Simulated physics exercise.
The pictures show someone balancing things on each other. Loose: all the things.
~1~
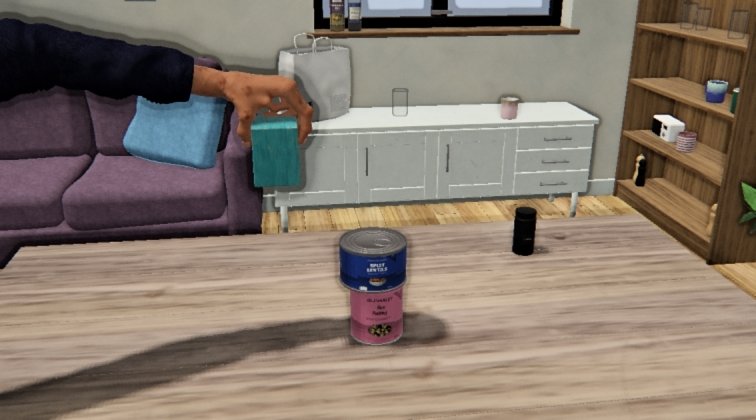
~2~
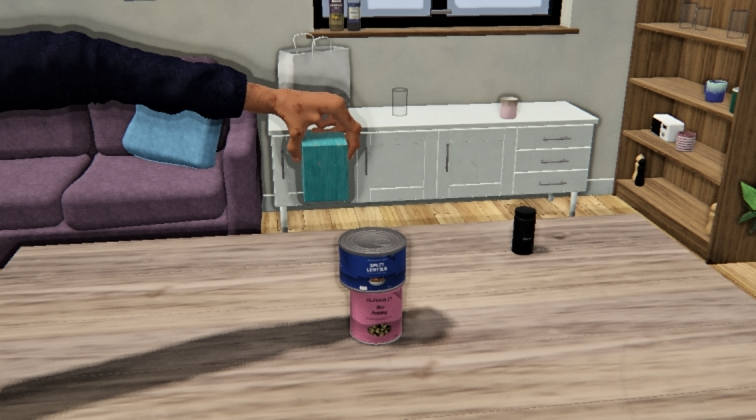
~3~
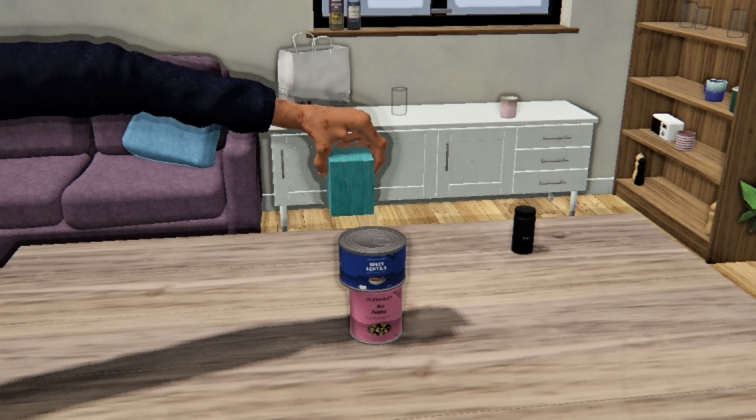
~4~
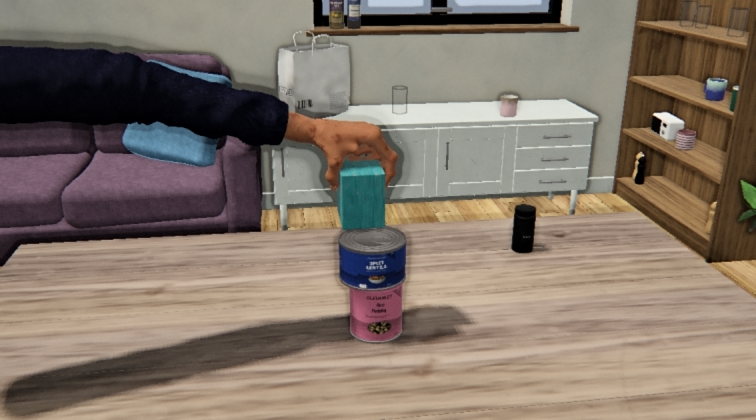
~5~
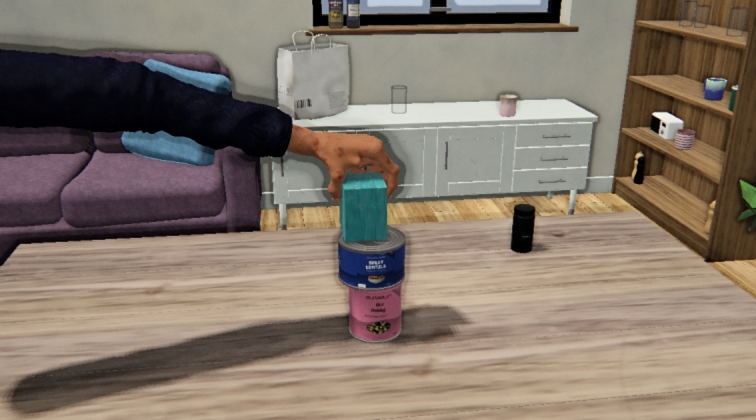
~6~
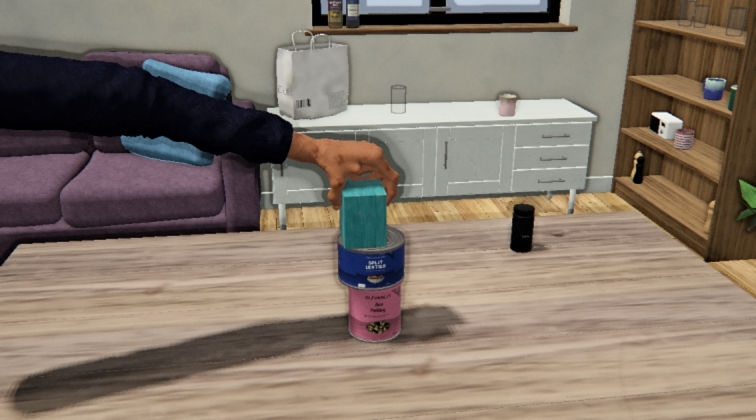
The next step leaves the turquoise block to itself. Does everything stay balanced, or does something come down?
It all stays balanced.
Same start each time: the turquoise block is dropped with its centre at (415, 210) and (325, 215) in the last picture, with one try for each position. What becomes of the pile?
Well, on the first go it tumbles down, and on the second it tumbles down.
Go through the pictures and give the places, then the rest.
Coming down; turquoise block (276, 150); blue tub (373, 259), in the first picture.
Coming down; turquoise block (324, 165); black shaker (524, 231), in the second picture.
Coming down; turquoise block (349, 179); pink pot (376, 304), in the third picture.
Coming down; turquoise block (360, 193); blue tub (372, 257), in the fourth picture.
Coming down; turquoise block (363, 205); black shaker (523, 228), in the fifth picture.
In place under the hand; turquoise block (362, 212); pink pot (375, 302), in the sixth picture.
Then, 0.30 s on from there, no change.
Then, 0.70 s on from there, turquoise block resting near (362, 213).
In the end, all 4 unmoved. At the end, from the last picture's camera, turquoise block near (362, 213). The pile stays up.
